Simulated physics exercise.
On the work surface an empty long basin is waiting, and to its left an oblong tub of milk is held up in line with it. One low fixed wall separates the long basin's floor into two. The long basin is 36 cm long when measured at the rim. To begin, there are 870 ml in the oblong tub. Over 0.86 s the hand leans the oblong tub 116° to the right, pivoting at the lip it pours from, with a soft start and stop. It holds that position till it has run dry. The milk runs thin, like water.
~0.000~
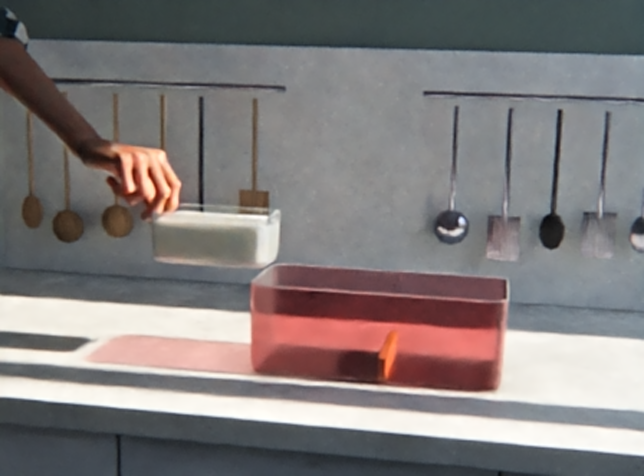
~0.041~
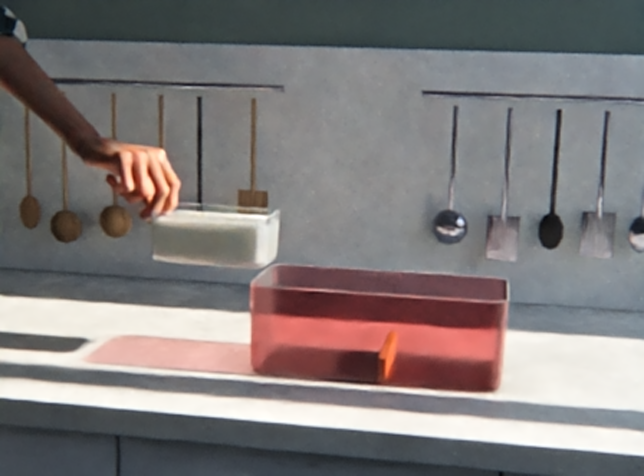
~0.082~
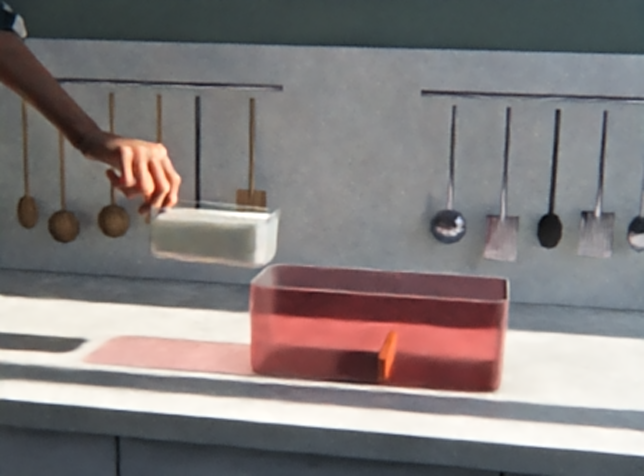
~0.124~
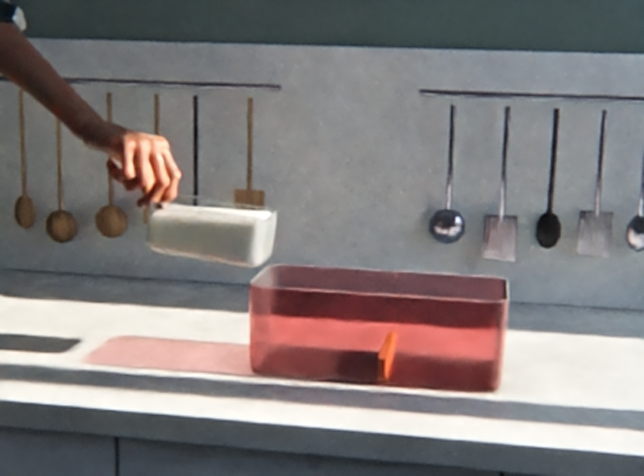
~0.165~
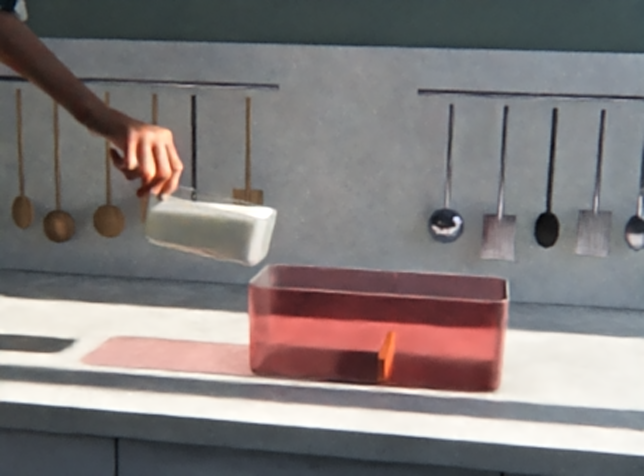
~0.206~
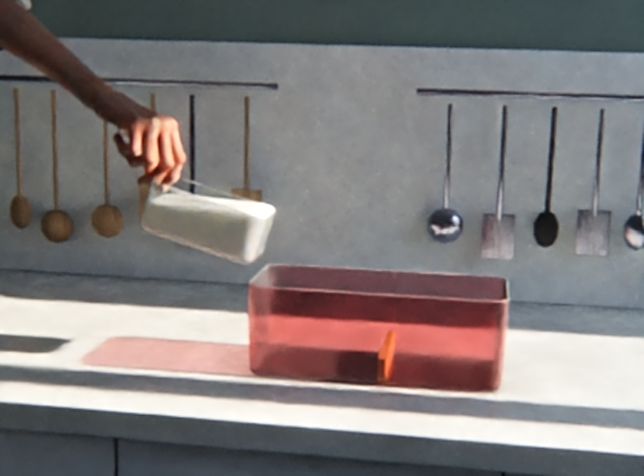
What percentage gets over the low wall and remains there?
33 %.
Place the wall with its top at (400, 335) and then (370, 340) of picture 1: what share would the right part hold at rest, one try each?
Some 15 in a hundred, then some 40 in a hundred.
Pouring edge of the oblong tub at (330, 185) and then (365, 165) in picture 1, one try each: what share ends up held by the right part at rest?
Roughly 65 per cent the first time and 50 per cent the second.
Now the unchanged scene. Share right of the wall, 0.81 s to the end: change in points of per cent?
It rises by about 20.
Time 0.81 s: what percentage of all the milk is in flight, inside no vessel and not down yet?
Estimate: About 6 in a hundred.
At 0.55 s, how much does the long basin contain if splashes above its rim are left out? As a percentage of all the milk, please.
Some 16 per cent.
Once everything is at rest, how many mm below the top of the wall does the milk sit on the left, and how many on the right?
Left roughly 12 mm; right roughly 20 mm.
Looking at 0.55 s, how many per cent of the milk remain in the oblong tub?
About 38 per cent.
After 0.55 s the tilt is 83° and 38 per cent is still to pour, 17 is left of the wall and 0 right of it.
After 0.81 s the tilt is 115° and 1 per cent is still to pour, 78 is left of the wall and 13 right of it.
After 1.07 s the tilt is 116° and 0 per cent is still to pour, 74 is left of the wall and 19 right of it.
After 1.36 s the tilt is 116° and 0 per cent is still to pour, 63 is left of the wall and 31 right of it.
In the end 61 per cent lies left of the wall, 33 right of it and 5 outside.
